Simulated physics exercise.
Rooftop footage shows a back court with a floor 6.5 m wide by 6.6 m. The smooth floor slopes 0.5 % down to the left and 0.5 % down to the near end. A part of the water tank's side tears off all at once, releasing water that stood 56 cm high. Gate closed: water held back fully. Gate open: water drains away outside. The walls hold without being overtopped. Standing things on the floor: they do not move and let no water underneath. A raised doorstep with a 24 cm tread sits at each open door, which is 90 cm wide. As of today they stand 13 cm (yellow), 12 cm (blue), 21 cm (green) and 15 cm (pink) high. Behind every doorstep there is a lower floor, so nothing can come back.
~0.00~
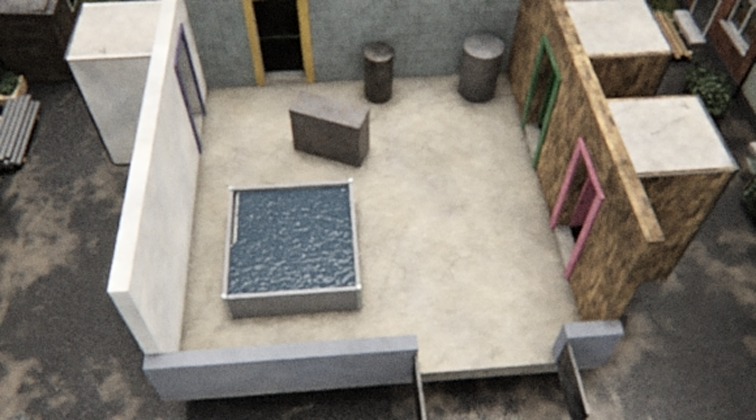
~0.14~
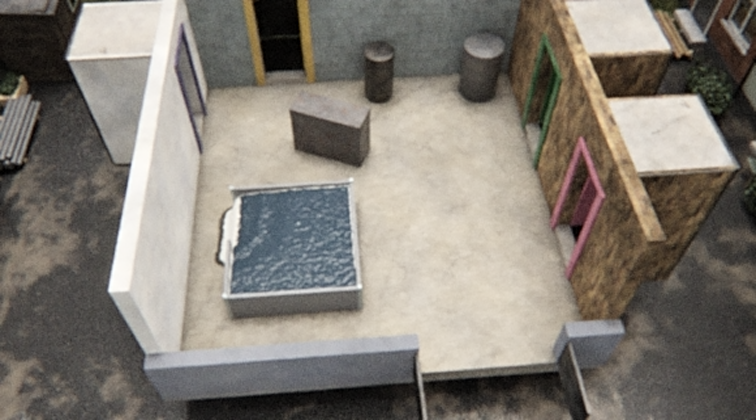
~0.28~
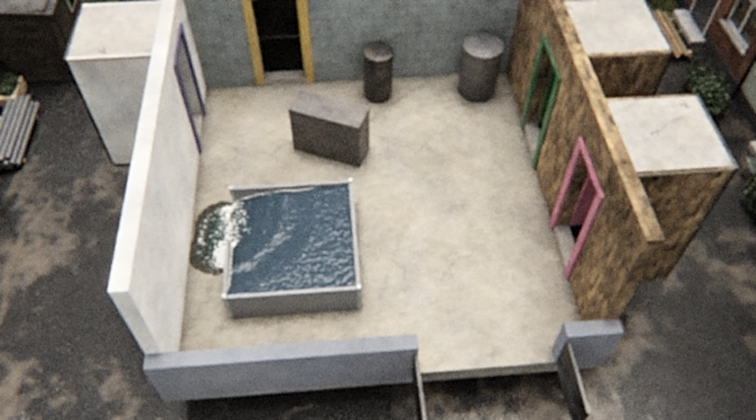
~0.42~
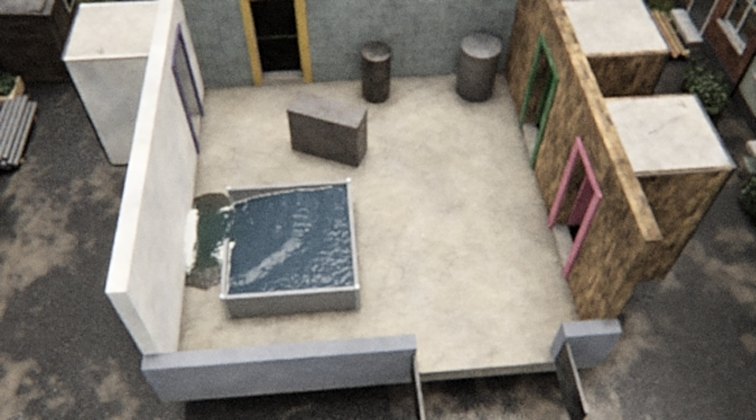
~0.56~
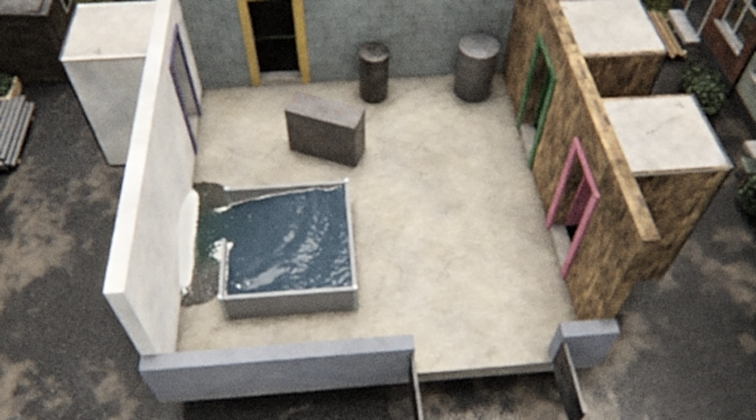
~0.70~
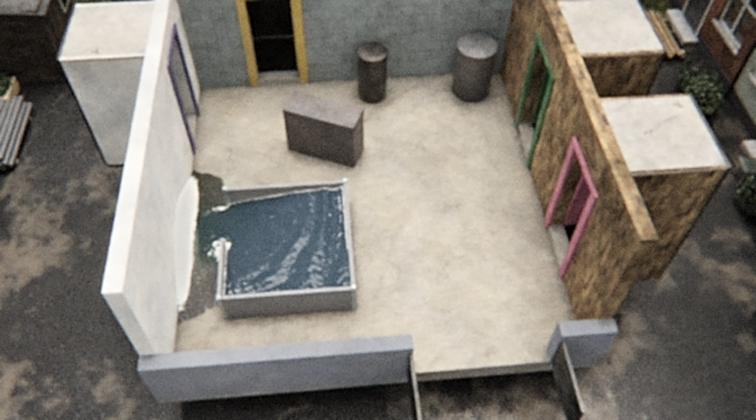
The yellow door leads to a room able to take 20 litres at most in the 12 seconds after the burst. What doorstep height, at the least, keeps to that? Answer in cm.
I would say about 12 cm.
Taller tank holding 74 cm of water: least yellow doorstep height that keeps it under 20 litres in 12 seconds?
You'd need a step of close to 17 cm.
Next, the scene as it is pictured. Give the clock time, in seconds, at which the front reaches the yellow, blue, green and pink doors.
Yellow 2.0 s, blue 1.2 s, green 7.0 s, pink 5.0 s.
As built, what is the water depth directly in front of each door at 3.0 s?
Door by door in centimetres - yellow 17, blue 7, green 0, pink 0.
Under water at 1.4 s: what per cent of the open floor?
Roughly 15 percent of the floor.
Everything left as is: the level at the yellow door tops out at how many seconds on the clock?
Roughly at 2.6 s.
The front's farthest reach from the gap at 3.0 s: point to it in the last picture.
Front tip: Approx. (369, 81) px.
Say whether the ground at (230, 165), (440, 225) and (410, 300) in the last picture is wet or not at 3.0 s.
In the order asked: Soaked, untouched, untouched.
After 1.4 s water covers 15 % of the floor, deepest (47 cm) near (186, 236); it has not reached the yellow door.
After 3.0 s water covers 35 % of the floor, deepest (29 cm) near (195, 243); 17 cm at the yellow door, 5 litres in over its 13 cm doorstep.
After 12.0 s water covers 95 % of the floor, deepest (10 cm) near (172, 378); 6 cm at the yellow door, 13 litres in over its 13 cm doorstep.
At the yellow door as built, the water arrived by 2.1 s and peaked near 18 cm at 2.6 s.
Run again over the same 12 s with other heights there, 36 litres in over 10 cm, 11 litres over 13.5 cm. The limit of 20 litres is kept from about 12 cm up.
